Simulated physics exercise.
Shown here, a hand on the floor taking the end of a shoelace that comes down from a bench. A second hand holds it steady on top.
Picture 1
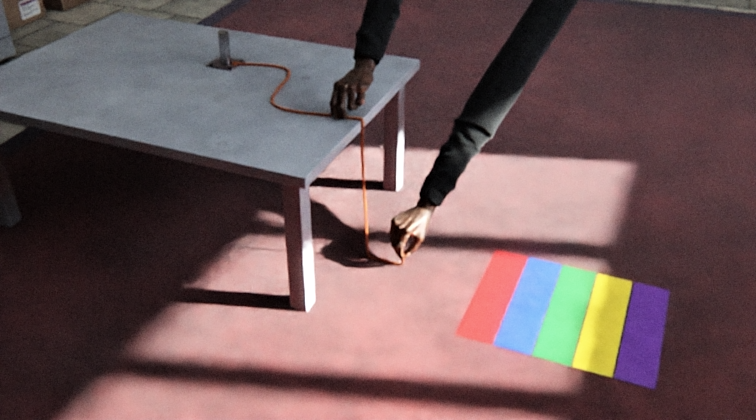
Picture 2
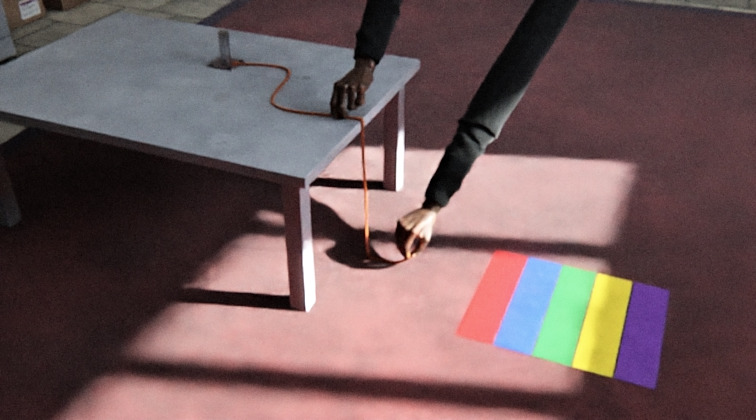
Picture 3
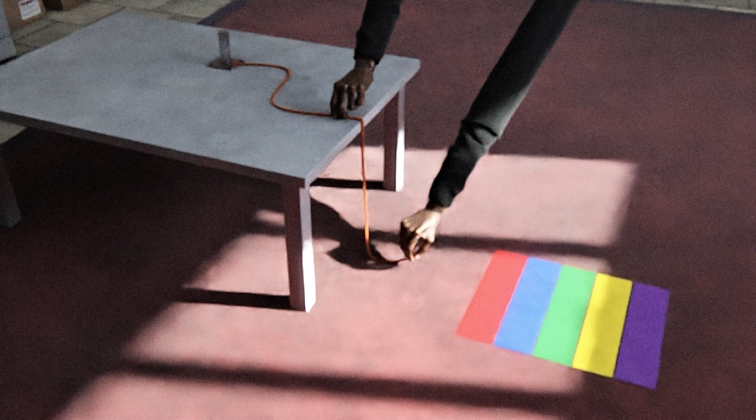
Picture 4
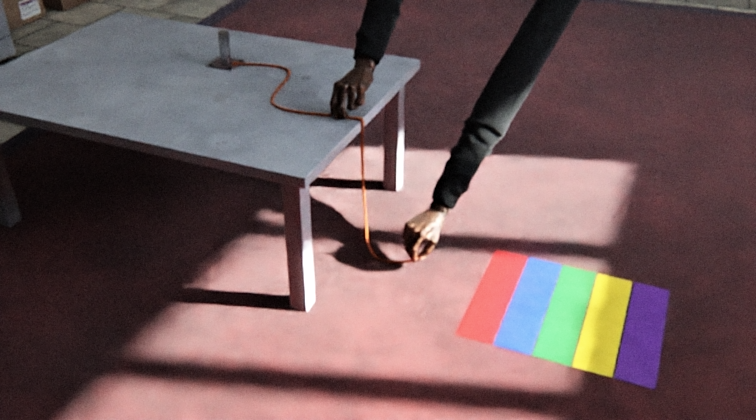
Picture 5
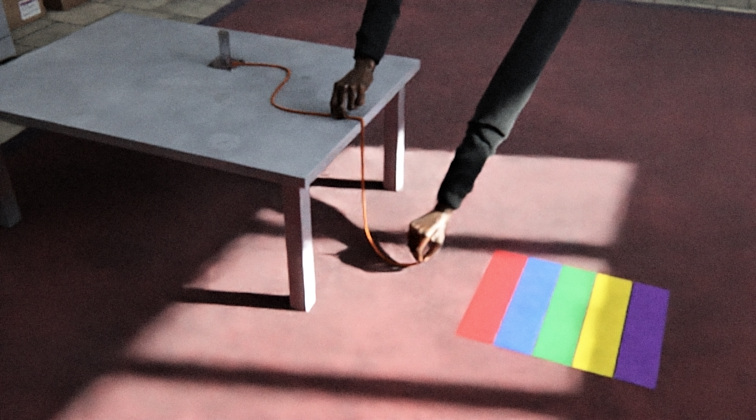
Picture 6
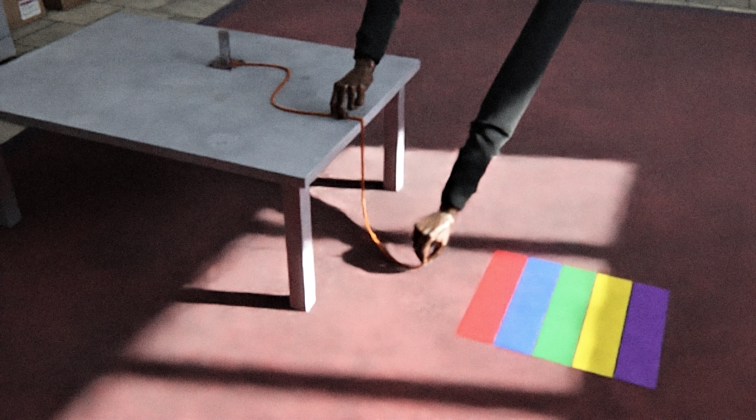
A hand near the floor draws the end of an orange cord slightly right.
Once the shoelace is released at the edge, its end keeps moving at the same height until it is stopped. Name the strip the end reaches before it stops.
Green.
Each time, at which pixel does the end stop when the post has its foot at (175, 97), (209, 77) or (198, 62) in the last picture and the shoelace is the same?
(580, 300), (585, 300) and (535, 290), in that order.
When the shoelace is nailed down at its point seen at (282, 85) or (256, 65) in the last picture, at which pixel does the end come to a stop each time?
First try at (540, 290), second at (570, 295).
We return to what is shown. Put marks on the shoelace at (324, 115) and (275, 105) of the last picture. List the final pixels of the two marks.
At (391, 124), then (349, 99).
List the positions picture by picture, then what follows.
End (404, 255); red (481, 322); blue (519, 332); green (557, 342); yellow (597, 353); purple (638, 364), in the first picture.
End (410, 256); shoelace through (265, 65) (283, 84) (289, 110) (360, 121) (365, 183) (367, 243), in the second picture.
End (413, 257), in the third picture.
End (418, 258); shoelace through (265, 65) (283, 84) (289, 110) (360, 121) (363, 183) (368, 243), in the fourth picture.
End (422, 260), in the fifth picture.
End (427, 261); shoelace through (265, 65) (283, 84) (289, 110) (360, 121) (363, 183) (377, 242), in the sixth picture.
Soon after, end near (505, 280); over red.
Then, end near (550, 291); over blue.
At full stretch, end near (575, 297); over green. The end stops over the green strip.
